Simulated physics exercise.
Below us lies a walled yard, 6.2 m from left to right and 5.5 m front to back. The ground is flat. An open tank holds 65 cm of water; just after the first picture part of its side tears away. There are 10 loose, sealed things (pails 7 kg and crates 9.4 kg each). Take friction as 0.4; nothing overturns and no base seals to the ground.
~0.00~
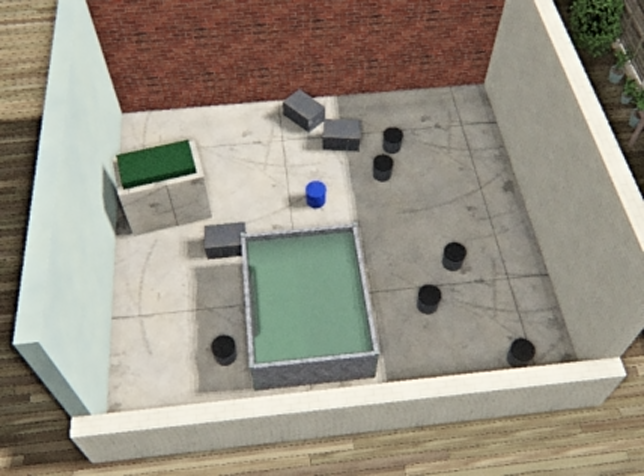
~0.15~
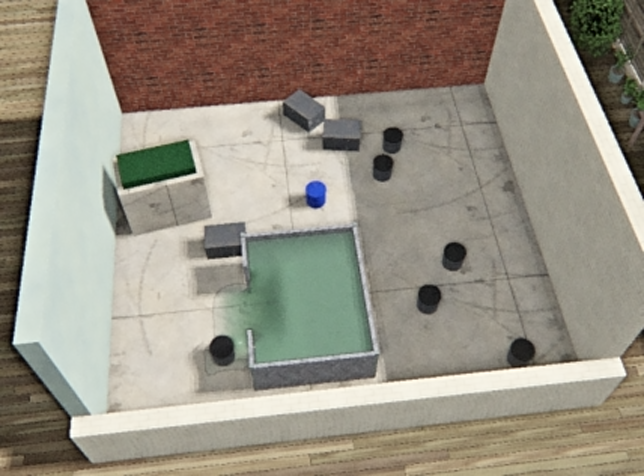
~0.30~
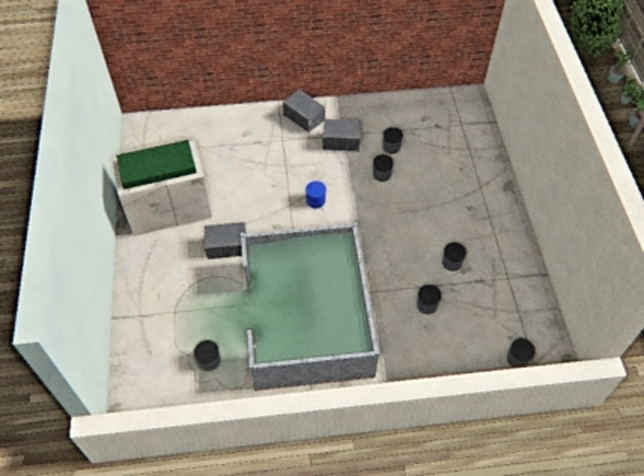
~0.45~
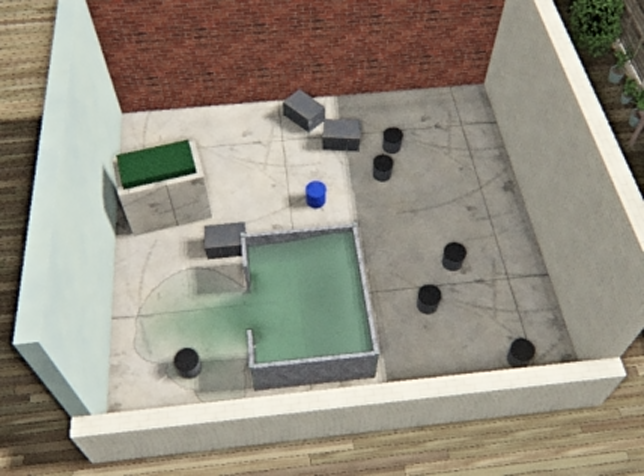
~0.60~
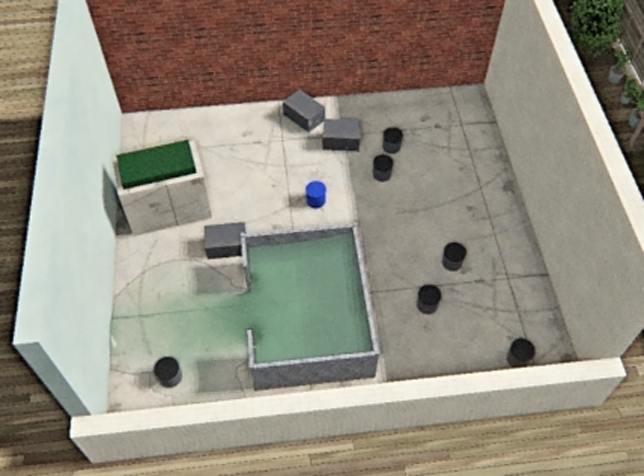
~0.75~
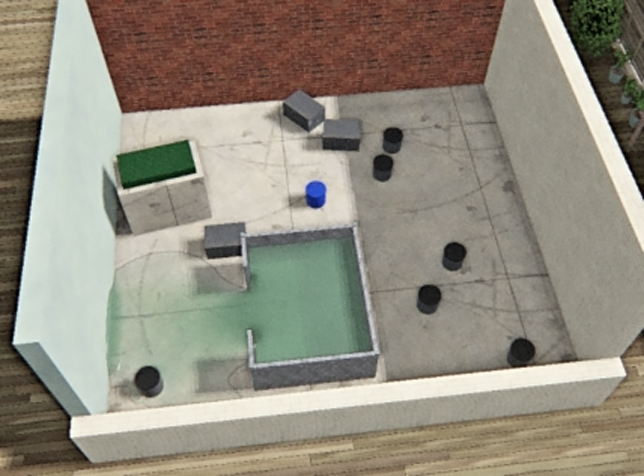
A walled yard with a brick back wall and pale concrete ground is seen from high above by a still camera. A grey-rimmed tank of green water stands at the centre, with a green-topped block at left, grey crates, black pails and one blue pail around it. The tank's left side opens, green water spreads leftward to the pale wall, and the nearest black pail slides left.
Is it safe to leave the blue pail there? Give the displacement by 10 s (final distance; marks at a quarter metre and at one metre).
The blue pail moves a short way.
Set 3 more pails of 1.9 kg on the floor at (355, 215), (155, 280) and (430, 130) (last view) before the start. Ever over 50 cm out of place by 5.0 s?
In that order: Past it, past it, less.
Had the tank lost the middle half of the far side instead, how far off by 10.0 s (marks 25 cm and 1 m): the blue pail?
Then the blue pail gets carried off.
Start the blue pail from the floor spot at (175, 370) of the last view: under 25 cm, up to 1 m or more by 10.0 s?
It is nudged along.
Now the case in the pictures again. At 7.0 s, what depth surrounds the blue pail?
Roughly 5 cm.
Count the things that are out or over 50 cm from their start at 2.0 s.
By then 1.
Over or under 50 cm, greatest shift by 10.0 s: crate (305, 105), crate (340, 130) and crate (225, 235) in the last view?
In turn: Over, over, past it.
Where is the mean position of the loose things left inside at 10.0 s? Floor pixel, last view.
Near (399, 204).
After 2.0 s the blue pail is near (316, 189), 0.0 m from its start, aground; 1 afloat.
After 4.5 s the blue pail is near (335, 180), 0.3 m from its start, aground; 2 afloat.
After 7.0 s the blue pail is near (345, 175), 0.5 m from its start, aground; 2 afloat.
After 10.0 s the blue pail is near (345, 175), 0.5 m from its start, aground; 3 afloat.
